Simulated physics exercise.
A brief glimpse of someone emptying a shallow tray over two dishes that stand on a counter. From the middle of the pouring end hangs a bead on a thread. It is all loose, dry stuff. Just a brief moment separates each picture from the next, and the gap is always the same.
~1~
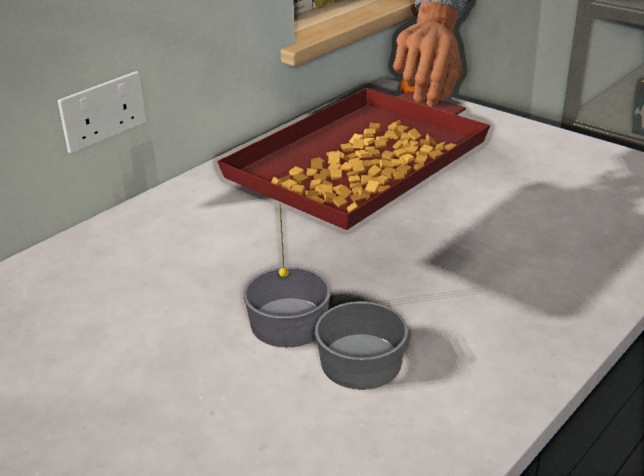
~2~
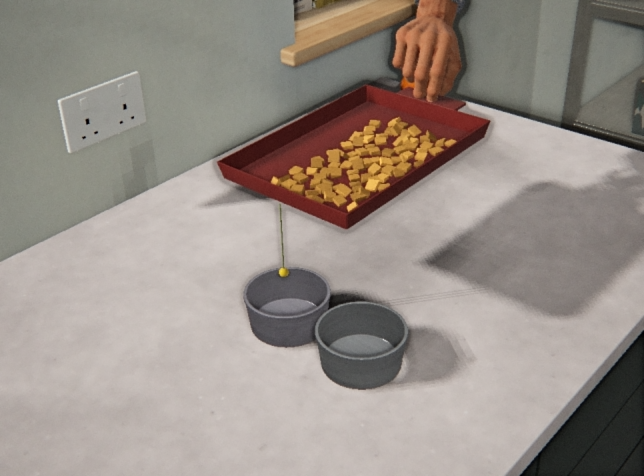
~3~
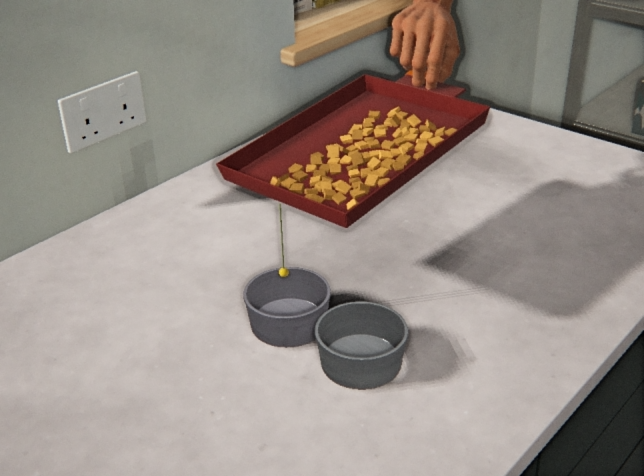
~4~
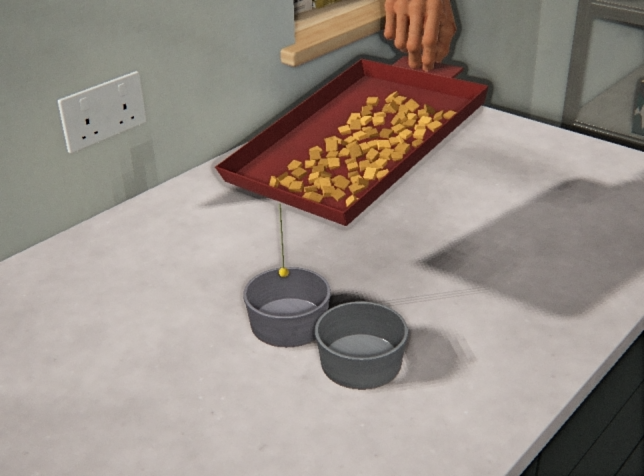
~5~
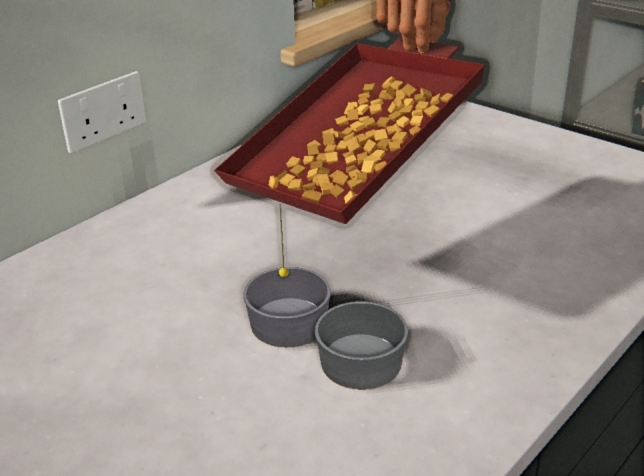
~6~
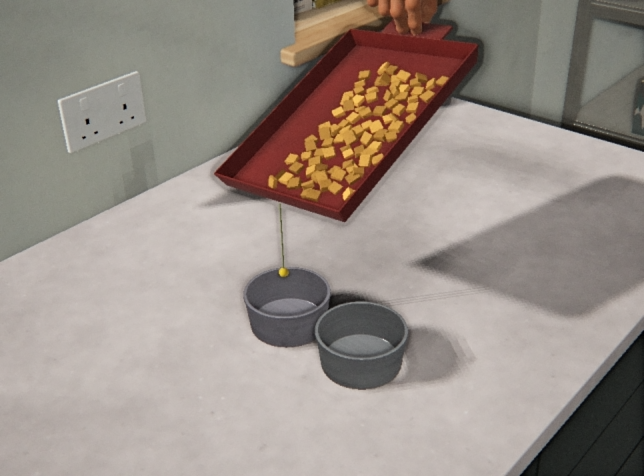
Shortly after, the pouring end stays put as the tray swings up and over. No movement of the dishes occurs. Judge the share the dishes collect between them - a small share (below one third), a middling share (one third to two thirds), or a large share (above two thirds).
A small share.
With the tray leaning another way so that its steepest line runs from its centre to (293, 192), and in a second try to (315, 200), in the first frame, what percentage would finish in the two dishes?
The first try would leave around 20 per cent there, the second around 50 per cent.
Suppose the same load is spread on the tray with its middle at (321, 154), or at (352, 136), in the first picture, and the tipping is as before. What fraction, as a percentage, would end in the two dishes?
First case: Some 10 %; second case: Some 0 %.
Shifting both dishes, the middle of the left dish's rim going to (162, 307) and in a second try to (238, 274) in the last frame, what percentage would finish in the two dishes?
Around 0 % followed by around 60 %.
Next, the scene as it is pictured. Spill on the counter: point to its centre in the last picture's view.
Somewhere about (211, 310), I'd say.
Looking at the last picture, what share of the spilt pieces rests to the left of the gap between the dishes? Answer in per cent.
Looks to be around 100 per cent of the spill.
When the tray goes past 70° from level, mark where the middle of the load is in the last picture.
Around (264, 174).
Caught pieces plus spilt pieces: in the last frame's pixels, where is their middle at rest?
Roughly at pixel (223, 309).
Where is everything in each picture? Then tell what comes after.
Corners of the pouring end (223, 161) and (347, 212), level; middle of the load (365, 165), cereal squares; left dish (259, 324); right dish (333, 365); bead on its thread (284, 272), in the first picture.
Corners of the pouring end (223, 161) and (346, 211), level; middle of the load (365, 163), in the second picture.
Corners of the pouring end (222, 163) and (345, 210), tipped barely, lowest at the left corner; middle of the load (364, 157), in the third picture.
Corners of the pouring end (221, 166) and (343, 209), tipped a little, lowest at the left corner; middle of the load (363, 149), in the fourth picture.
Corners of the pouring end (220, 169) and (340, 208), tipped clearly, lowest at the left corner; middle of the load (360, 140), in the fifth picture.
Corners of the pouring end (219, 171) and (338, 207), tipped clearly, lowest at the left corner; middle of the load (357, 132); left dish (259, 324); right dish (333, 365), in the sixth picture.
Just after the last frame, tray tipped steeply; almost all on the tray; just a few in the air.
A moment on, tray tipped past a quarter turn; roughly half on the tray; about a tenth in the left dish; roughly a quarter outside both; roughly a quarter in the air.
Further on, tray tipped past a quarter turn; roughly a quarter in the left dish; the larger part outside both.
When it is over, tray tipped past a quarter turn; not one in the right dish; roughly a quarter in the left dish; the larger part outside both.
